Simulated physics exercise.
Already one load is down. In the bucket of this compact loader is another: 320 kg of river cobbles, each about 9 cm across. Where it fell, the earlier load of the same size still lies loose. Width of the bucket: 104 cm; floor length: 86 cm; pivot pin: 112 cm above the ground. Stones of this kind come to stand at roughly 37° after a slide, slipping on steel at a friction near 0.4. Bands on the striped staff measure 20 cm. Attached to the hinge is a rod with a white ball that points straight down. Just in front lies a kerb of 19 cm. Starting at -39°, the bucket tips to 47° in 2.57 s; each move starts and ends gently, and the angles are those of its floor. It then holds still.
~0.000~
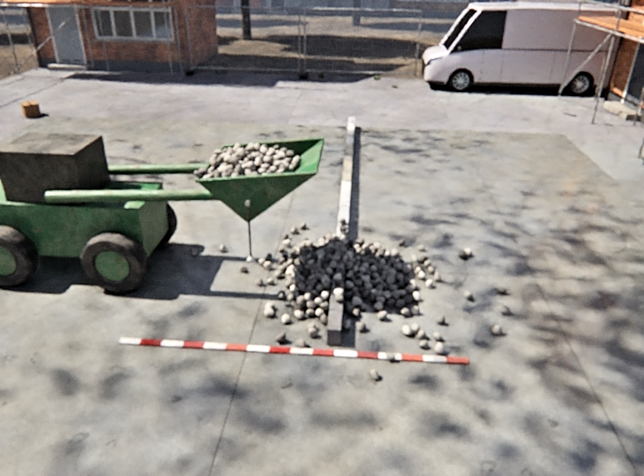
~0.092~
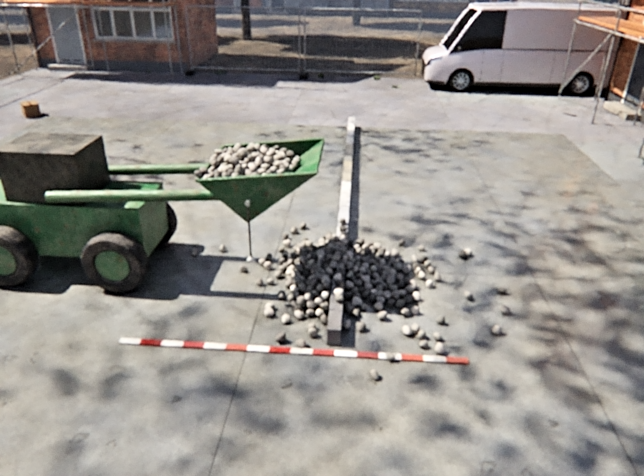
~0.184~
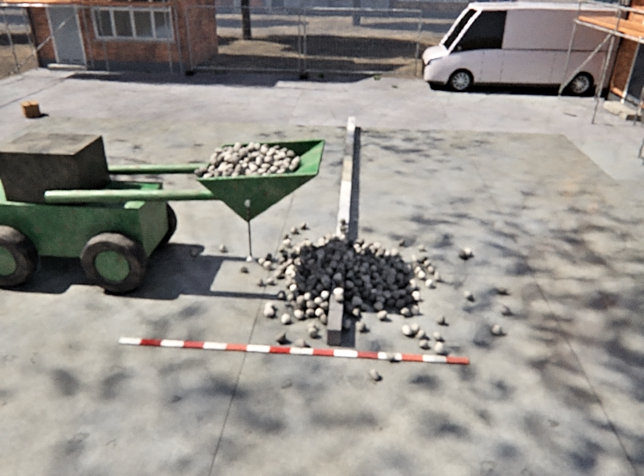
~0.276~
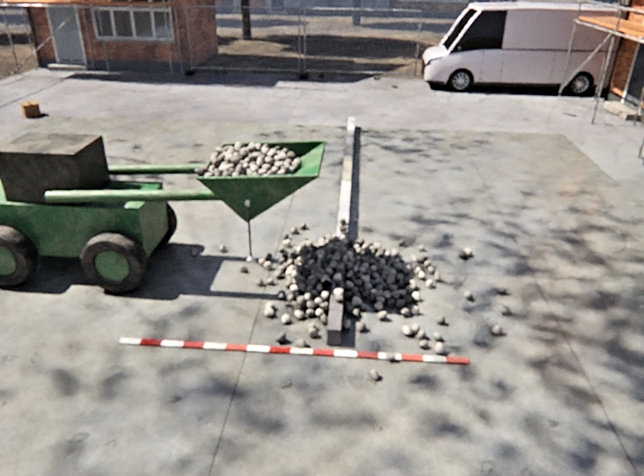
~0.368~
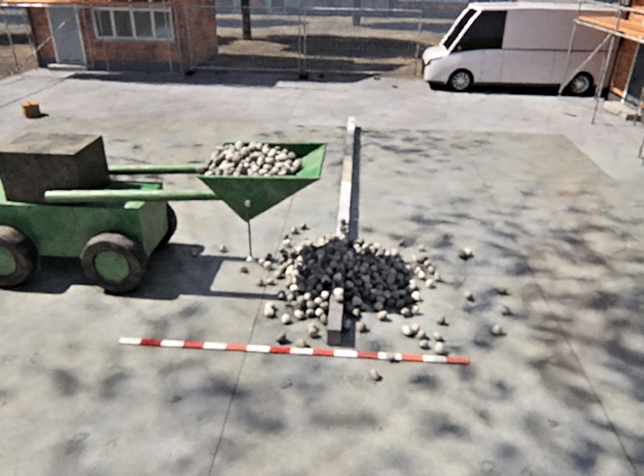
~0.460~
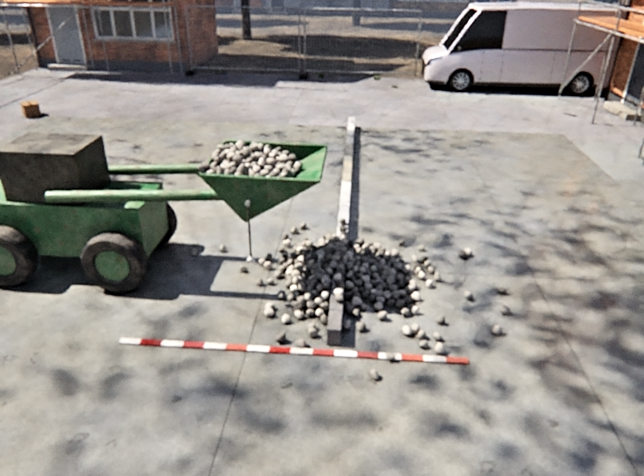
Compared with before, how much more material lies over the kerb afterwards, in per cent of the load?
Some 28 per cent of a load more.
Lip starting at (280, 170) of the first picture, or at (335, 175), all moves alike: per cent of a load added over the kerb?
Roughly 0 per cent, then 65 per cent.
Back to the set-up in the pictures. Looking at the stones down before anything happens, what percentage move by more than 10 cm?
The answer is about 15 per cent.
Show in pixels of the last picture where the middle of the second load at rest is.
Roughly at (319, 265) in the last picture.
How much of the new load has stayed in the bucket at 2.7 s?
It holds some 0 percent.
After 1.9 s the floor is at 34°; in per cent of one load, 78 in the bucket, 84 on this side of the kerb, 40 over the kerb; the foremost stones are at (470, 283).
After 2.7 s the floor is at 47°; in per cent of one load, 0 in the bucket, 137 on this side of the kerb, 64 over the kerb; the foremost stones are at (470, 283).
After 3.0 s the floor is at 47°; in per cent of one load, 0 in the bucket, 134 on this side of the kerb, 67 over the kerb; the foremost stones are at (473, 286).
After 5.7 s the floor is at 47°; in per cent of one load, 0 in the bucket, 133 on this side of the kerb, 68 over the kerb; the foremost stones are at (473, 286). Net gain over the kerb, 28.
